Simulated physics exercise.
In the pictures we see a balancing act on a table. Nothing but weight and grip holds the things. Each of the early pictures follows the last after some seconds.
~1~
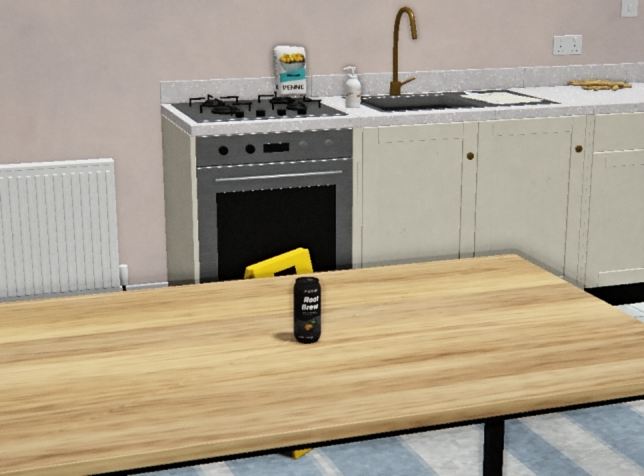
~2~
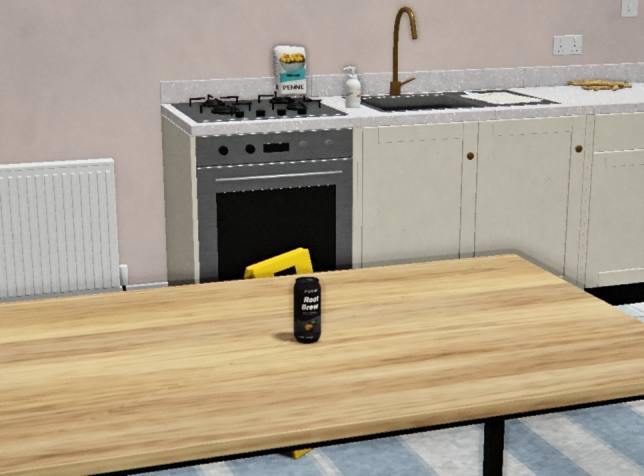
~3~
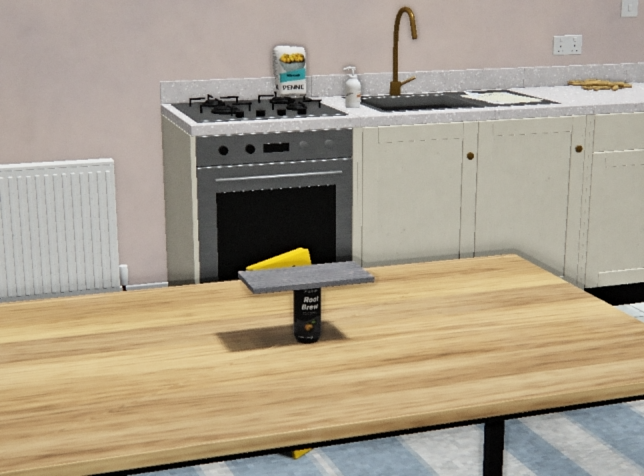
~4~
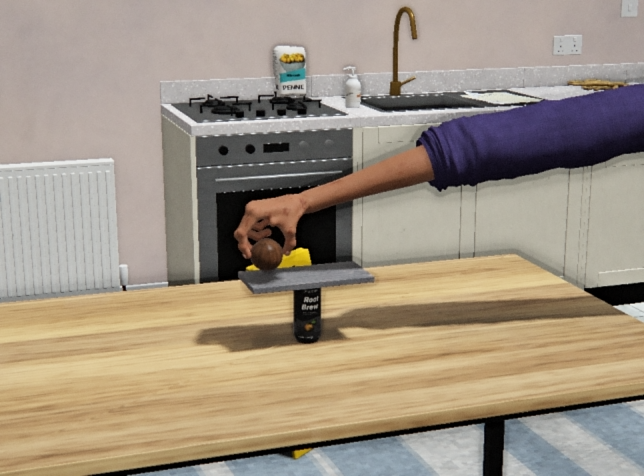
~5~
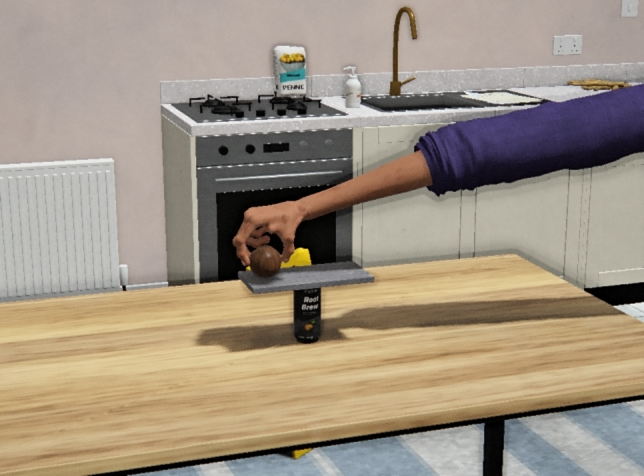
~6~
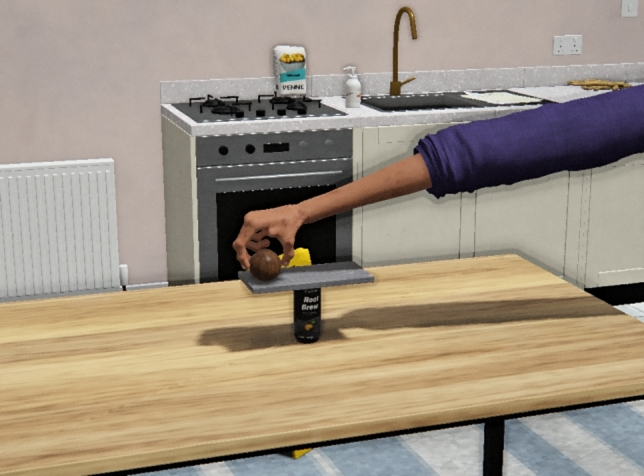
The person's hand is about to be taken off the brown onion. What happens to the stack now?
Pretty clearly, it isn't secure there.
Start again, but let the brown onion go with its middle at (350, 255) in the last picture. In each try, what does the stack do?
Result: The stack tips over.
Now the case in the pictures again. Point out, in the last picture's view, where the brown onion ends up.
The object ends up somewhere around (256, 337).
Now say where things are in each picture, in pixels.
In the first frame, the last thing is not in view yet.
In the second frame, the last thing is not in view yet.
In the third frame, the last thing is not in view yet; grey board (306, 277).
The fourth frame shows still above its spot; brown onion (267, 255); grey board (306, 277).
The fifth frame shows still above its spot; brown onion (265, 262); grey board (306, 277).
The sixth frame shows in place under the hand; brown onion (265, 265); grey board (306, 277).
Then, 0.50 s past the last view, brown onion now fallen; grey board rocked 70° from its first pose.
Then, 1.10 s past the last view, grey board rocked 61° from its first pose; black can rocked 19° from its first pose.
Then, 1.30 s past the last view, grey board and black can now fallen.
Finally, fallen, grey board, black can and brown onion. Final places as the last picture's camera would see them, brown onion near (256, 337). The stack gives way.
